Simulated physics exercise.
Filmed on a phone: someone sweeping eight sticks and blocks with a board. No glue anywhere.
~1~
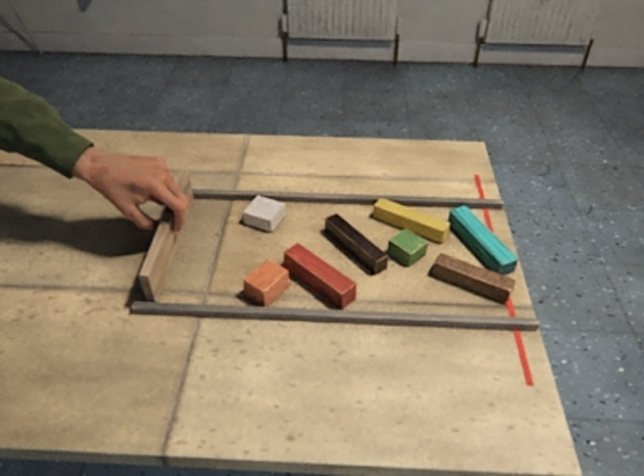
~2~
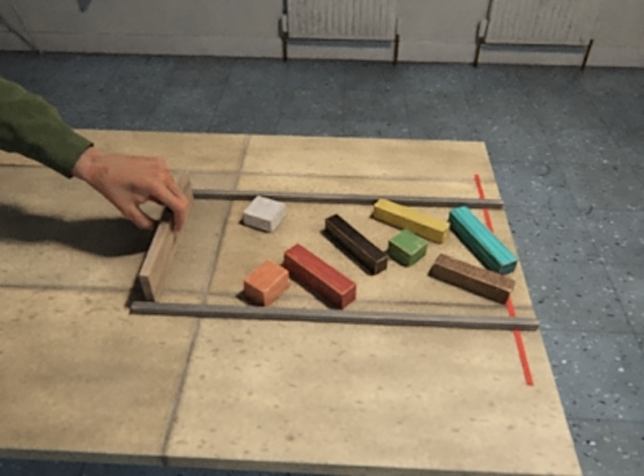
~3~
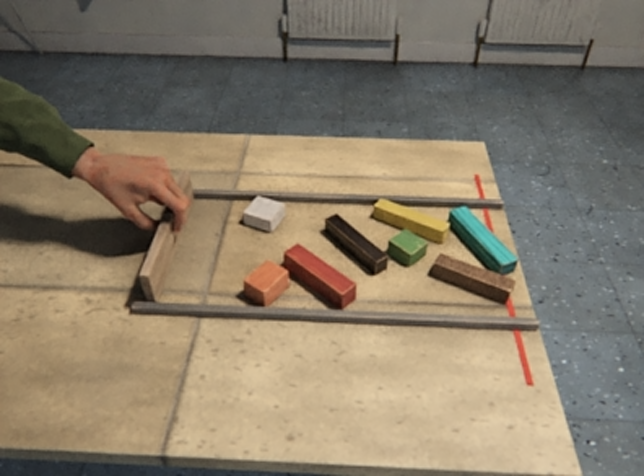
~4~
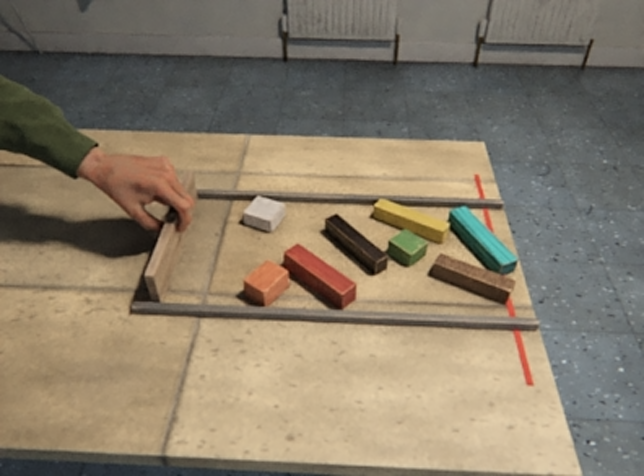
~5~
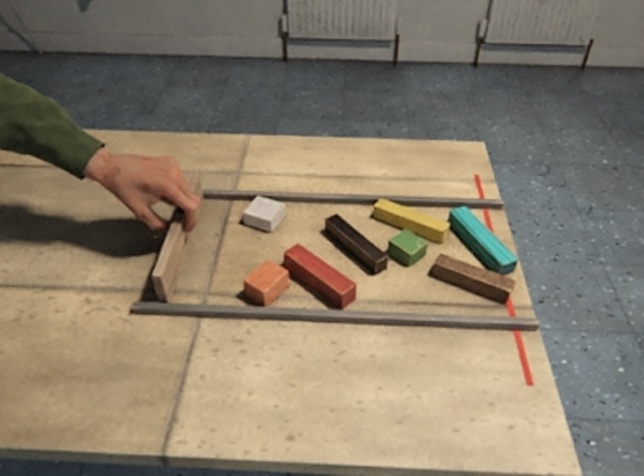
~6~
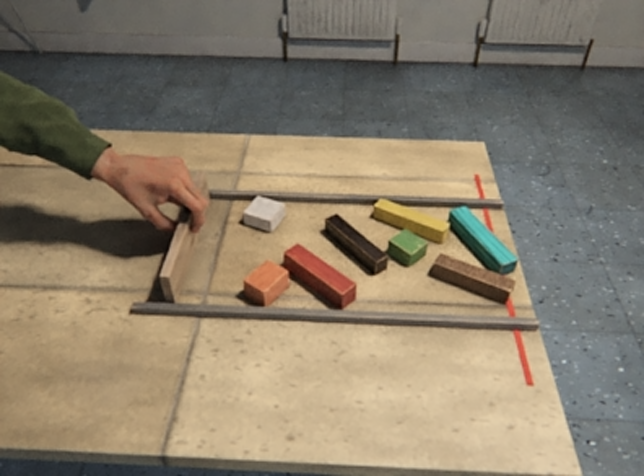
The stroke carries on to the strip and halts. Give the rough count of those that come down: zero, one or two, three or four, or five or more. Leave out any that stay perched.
The number that fall off is five or more.
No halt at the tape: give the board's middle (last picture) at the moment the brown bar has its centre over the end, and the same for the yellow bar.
Its middle is around (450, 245) and around (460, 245).
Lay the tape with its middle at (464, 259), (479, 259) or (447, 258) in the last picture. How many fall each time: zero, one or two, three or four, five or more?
The falls would be either three or four; three to four; just one or two.
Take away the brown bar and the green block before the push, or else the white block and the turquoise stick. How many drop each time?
The counts: 4 and 5.
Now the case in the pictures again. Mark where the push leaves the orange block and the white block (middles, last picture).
About (527, 298), and the other about (505, 216).
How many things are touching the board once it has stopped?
2 of them.
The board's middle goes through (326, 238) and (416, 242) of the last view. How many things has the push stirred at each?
By then 4, and 8.
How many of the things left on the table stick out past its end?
That would be 2.
Soon after, none off yet; turquoise stick at rest near (481, 240); brown bar at rest near (473, 278); yellow bar at rest near (410, 221).
At rest, the number that fall off is five or more; fallen, red bar, black bar, green block, yellow bar, brown bar and turquoise stick.
